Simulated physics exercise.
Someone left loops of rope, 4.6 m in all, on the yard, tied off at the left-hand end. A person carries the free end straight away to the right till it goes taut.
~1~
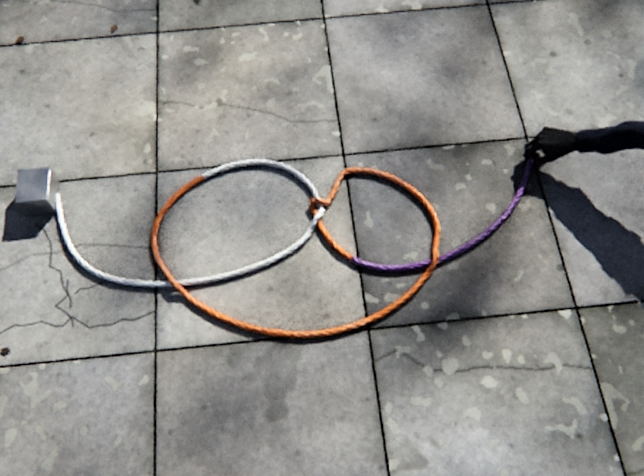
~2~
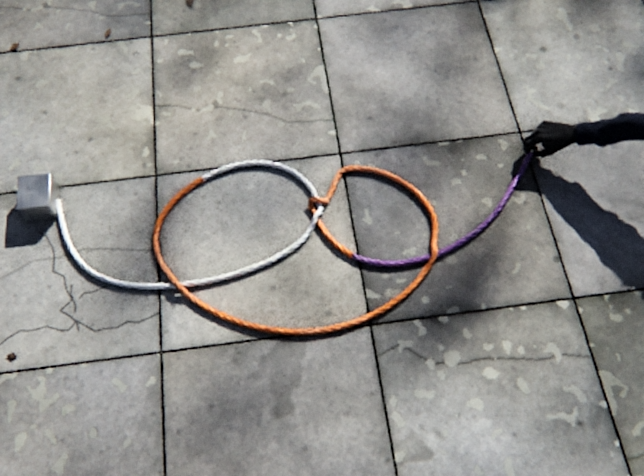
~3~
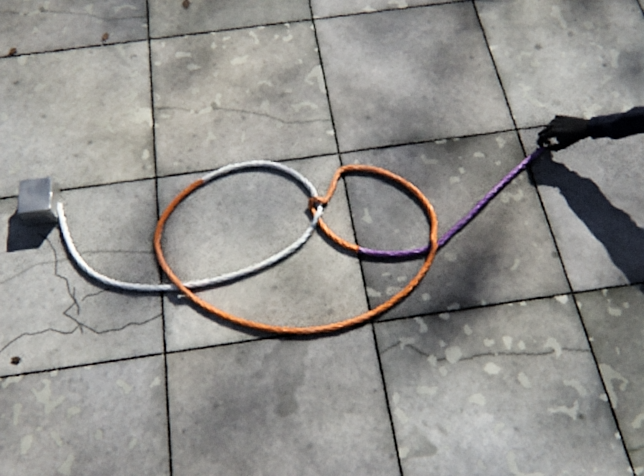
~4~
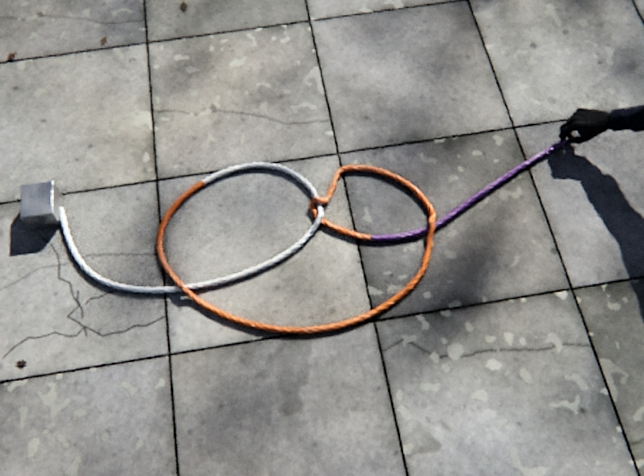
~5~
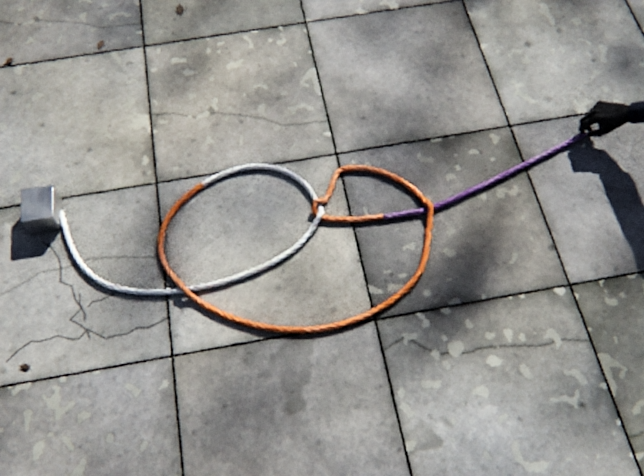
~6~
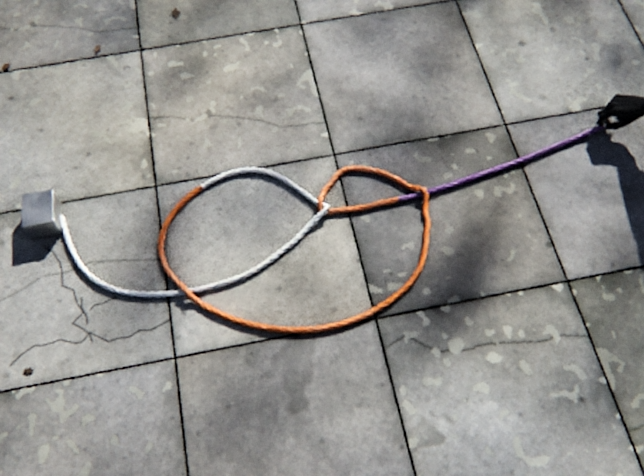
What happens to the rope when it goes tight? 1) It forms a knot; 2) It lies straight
Option 2: It lies straight.
Next, the ends are 2.6 m apart, loops still 54 cm across.
Then, the ends are 3.4 m apart, loops still 28 cm across.
After that, the ends are 4.1 m apart, loops still 28 cm across.
Later, the ends are 4.6 m apart, and it runs straight.
At the end, the ends are 4.6 m apart, and it runs straight.
